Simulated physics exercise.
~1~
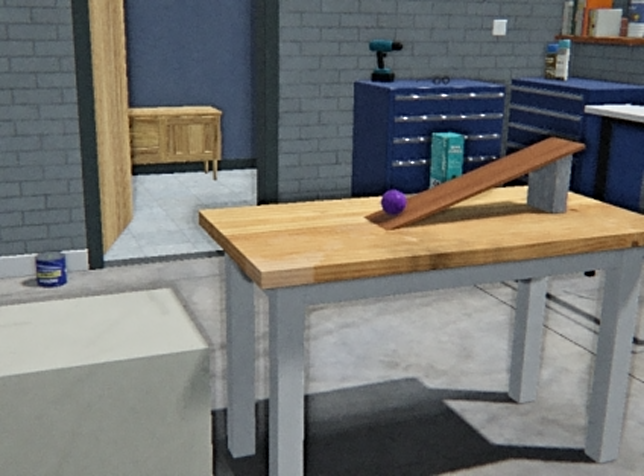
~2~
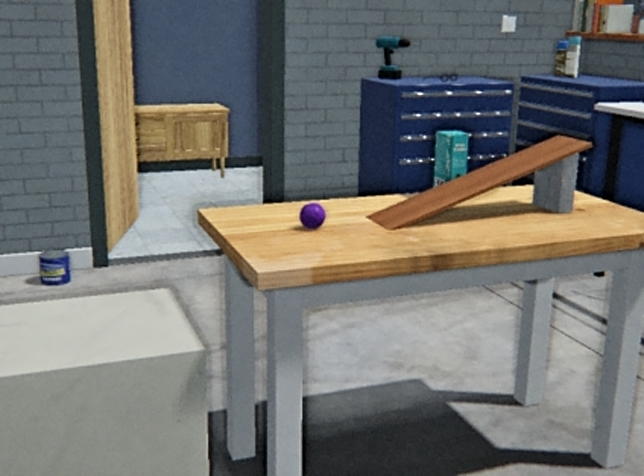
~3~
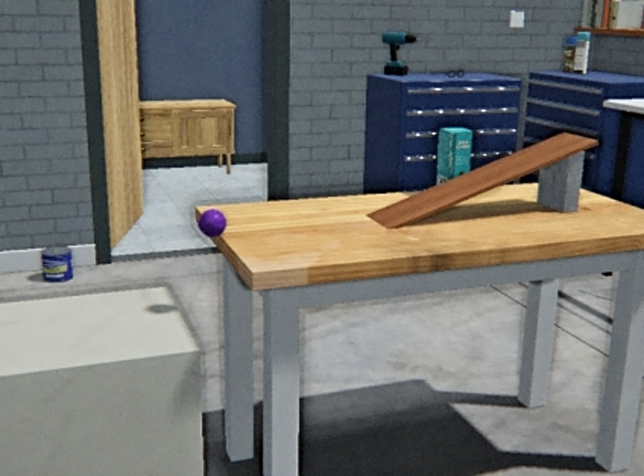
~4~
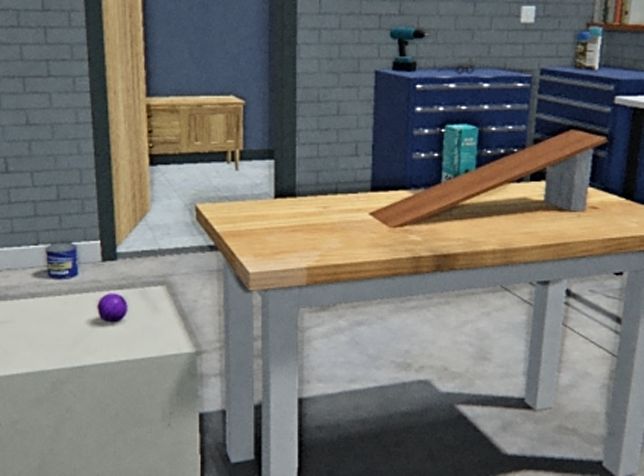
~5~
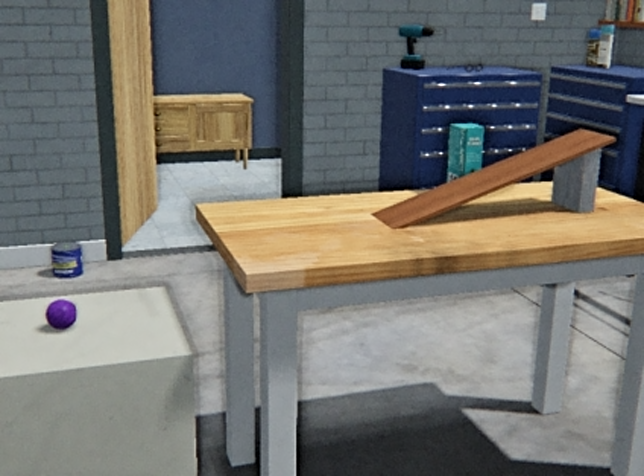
A purple ball rolls left off the wooden table and lands on the lower pale block.
